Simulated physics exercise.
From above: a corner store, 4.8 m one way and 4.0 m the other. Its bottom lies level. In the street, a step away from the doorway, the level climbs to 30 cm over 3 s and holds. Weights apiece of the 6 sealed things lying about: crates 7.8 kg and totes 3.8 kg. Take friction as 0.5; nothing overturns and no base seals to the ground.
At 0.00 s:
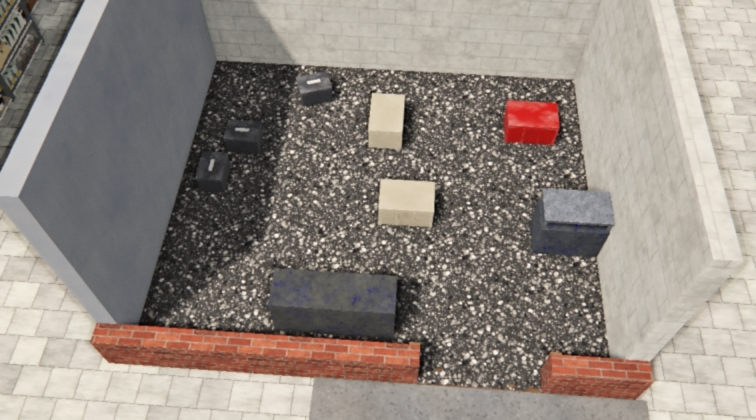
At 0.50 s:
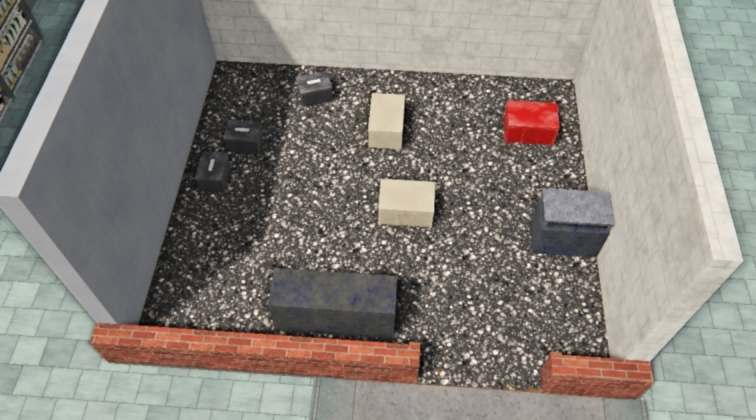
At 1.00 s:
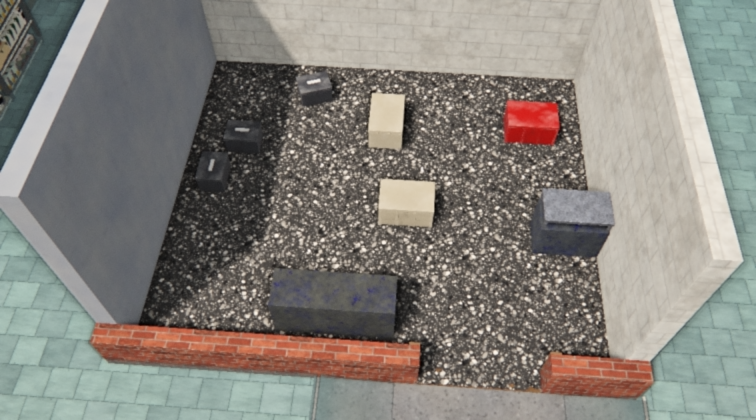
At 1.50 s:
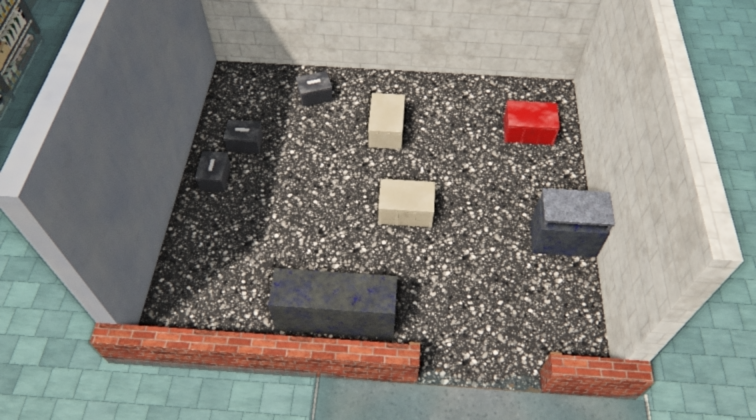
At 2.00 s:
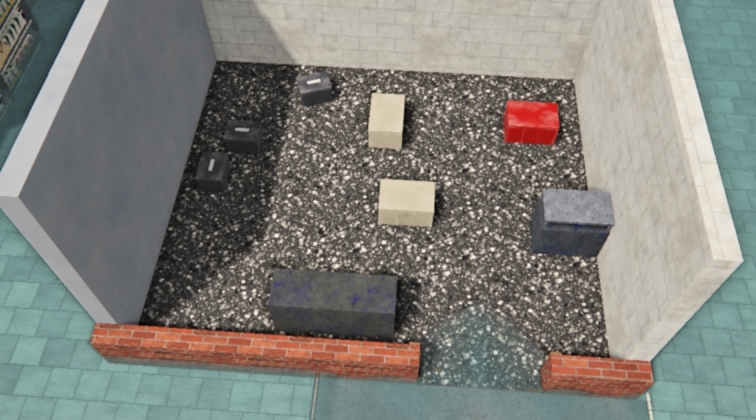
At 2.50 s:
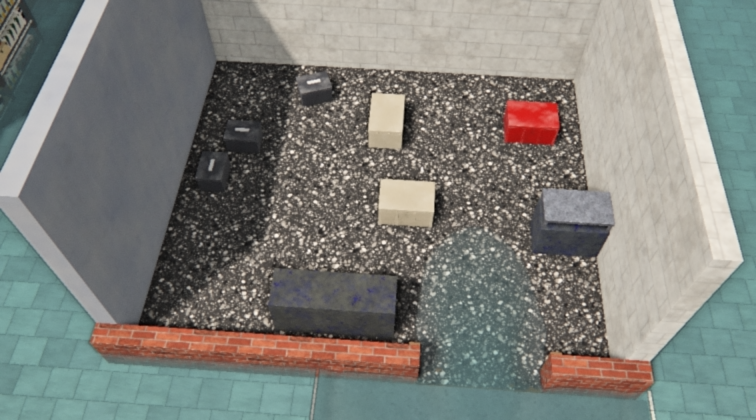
In a walled, gravel-floored space, water covers the street, then spreads in through the doorway.
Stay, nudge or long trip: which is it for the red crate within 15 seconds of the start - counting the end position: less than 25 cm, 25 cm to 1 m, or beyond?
Red crate moves a short way.
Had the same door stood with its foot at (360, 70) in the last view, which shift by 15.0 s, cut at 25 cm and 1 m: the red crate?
In that case the red crate ends far away.
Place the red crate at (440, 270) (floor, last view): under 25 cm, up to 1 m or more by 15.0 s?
It travels far.
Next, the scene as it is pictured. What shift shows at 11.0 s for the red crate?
Roughly 60 cm by then.
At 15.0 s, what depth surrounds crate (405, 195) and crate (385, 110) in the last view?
Roughly 18 and 13 cm.
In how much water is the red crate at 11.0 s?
About 10 cm.
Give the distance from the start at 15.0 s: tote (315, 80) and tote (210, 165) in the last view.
In that order: 250 cm, 200 cm.
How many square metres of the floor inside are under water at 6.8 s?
About 17 m2.
After 3.5 s the red crate is near (533, 114), 0.0 m from its start, aground; 0 afloat.
After 6.8 s the red crate is near (564, 111), 0.4 m from its start, afloat; 4 afloat.
After 11.0 s the red crate is near (489, 93), 0.6 m from its start, afloat; 6 afloat.
After 15.0 s the red crate is near (532, 130), 0.4 m from its start, afloat; 6 afloat.
